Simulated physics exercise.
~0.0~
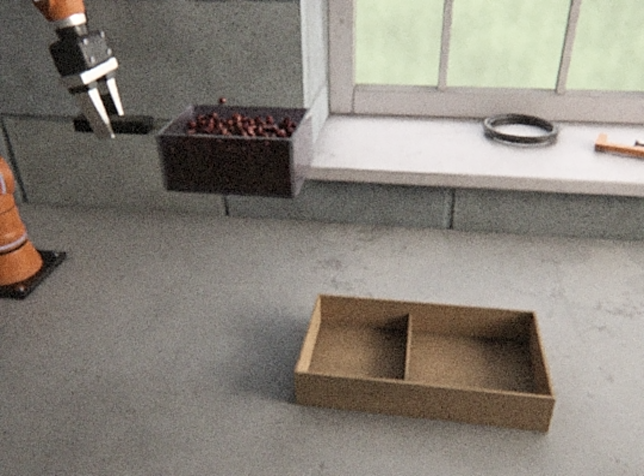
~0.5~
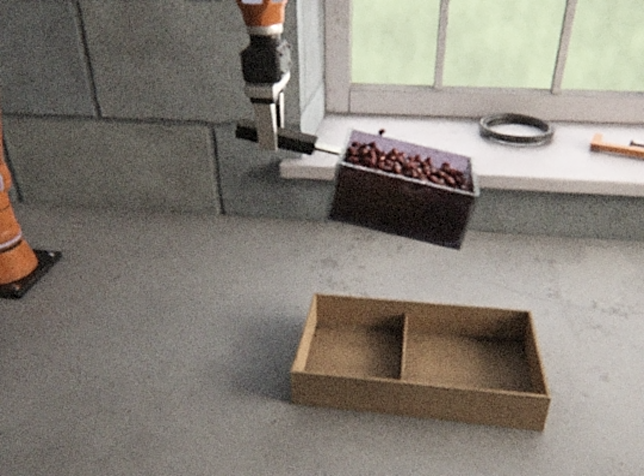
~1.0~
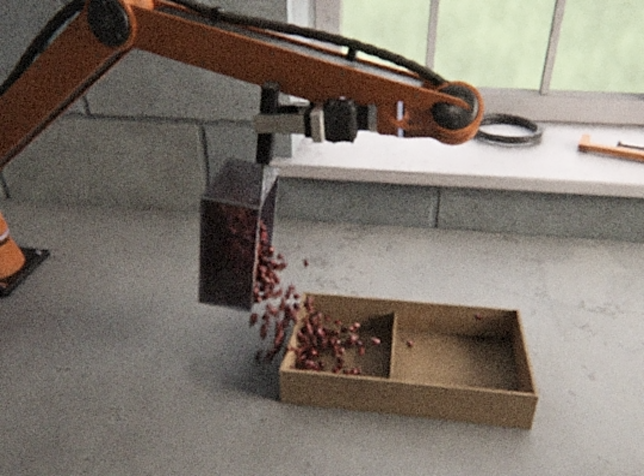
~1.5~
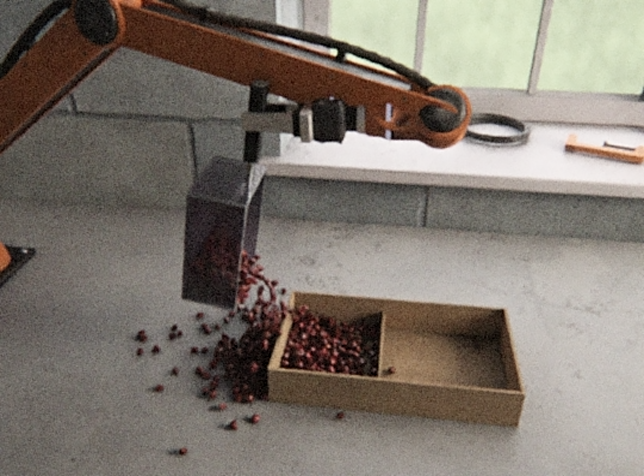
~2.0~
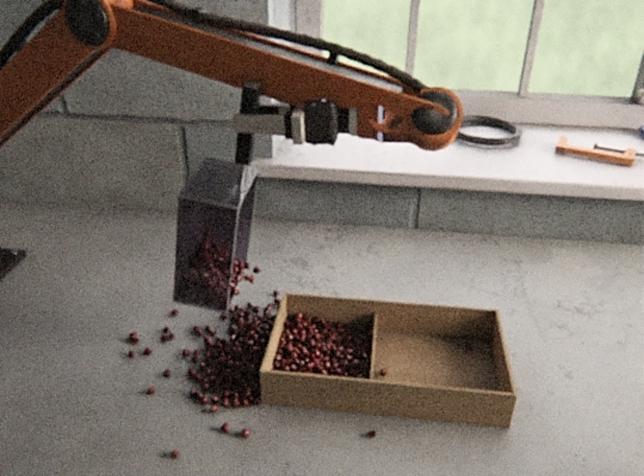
An orange robot arm carries a dark, see-through box of reddish-brown beans rightward toward a divided tan crate, then tips it steeply, spilling beans into the crate's left part and onto the table beside it, with some still in the tilted box at the end.
